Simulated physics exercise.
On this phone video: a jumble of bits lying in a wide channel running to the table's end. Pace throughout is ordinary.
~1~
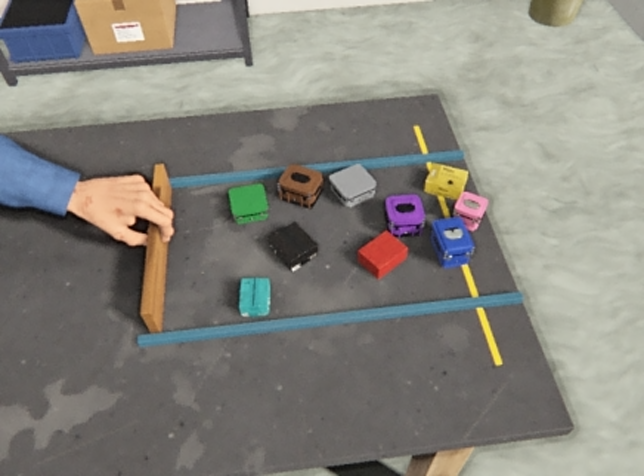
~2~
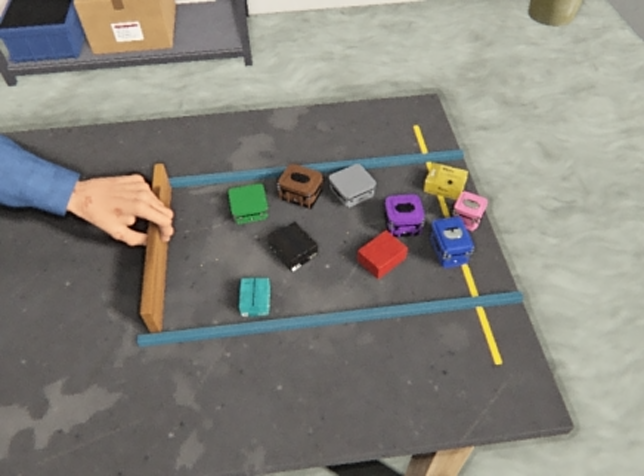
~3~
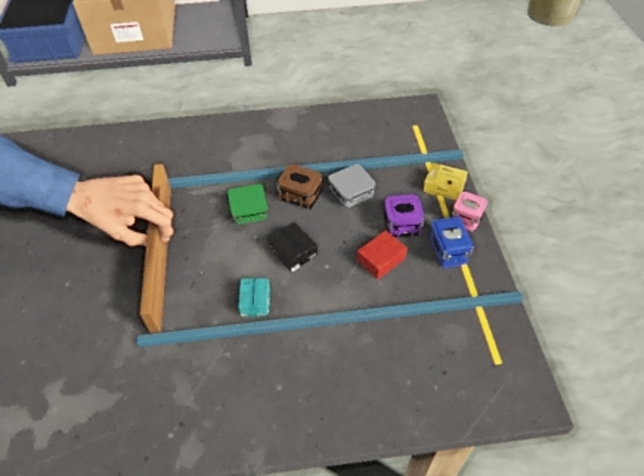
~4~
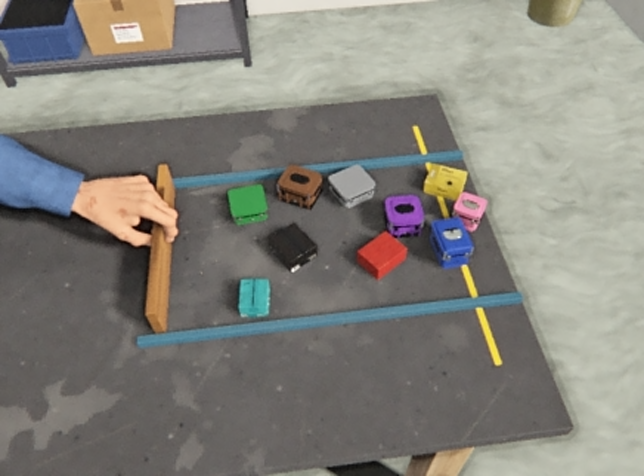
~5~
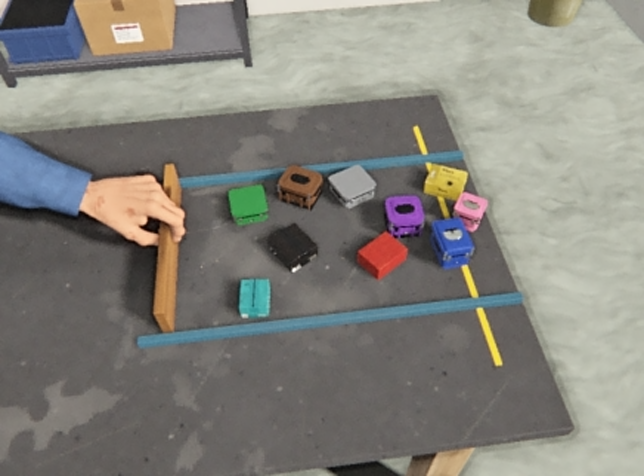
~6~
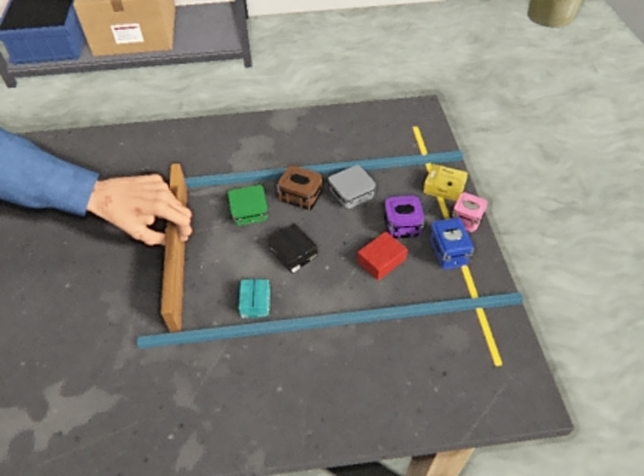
A hand slides a wooden board slightly right toward small colored cases that stay still.
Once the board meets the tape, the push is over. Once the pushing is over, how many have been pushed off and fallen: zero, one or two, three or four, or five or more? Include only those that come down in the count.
Five or more leave.
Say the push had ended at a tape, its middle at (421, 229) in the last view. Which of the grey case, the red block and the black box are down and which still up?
In short: Grey case gone, red block safe, black box safe.
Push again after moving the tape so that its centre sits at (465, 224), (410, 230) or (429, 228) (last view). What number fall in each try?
You'd get 7, then 3, then 4.
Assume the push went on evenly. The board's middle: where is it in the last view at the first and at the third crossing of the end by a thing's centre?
Roughly (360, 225) and then roughly (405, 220).
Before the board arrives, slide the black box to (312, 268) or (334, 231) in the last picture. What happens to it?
One after the other: It keeps its spot; it keeps its spot.
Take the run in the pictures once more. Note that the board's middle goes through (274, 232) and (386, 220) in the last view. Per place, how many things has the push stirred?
At the first spot the count is 5, and at the second it is 9.
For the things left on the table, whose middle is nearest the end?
That's the purple case.
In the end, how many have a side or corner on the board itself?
It is in contact with 3.
Soon after, none off yet; pink case at rest near (469, 213); yellow box at rest near (445, 183); blue case at rest near (450, 243).
After that, none off yet; pink case at rest near (469, 213); yellow box displaced a little near (455, 181); blue case at rest near (450, 243).
And then, one off so far; pink case displaced a little near (481, 214); yellow box on its way down near (471, 327); blue case displaced about its own width near (502, 242).
In the end, the number that fall off is five or more; gone, brown case, grey case, red block, blue case, yellow box and pink case.
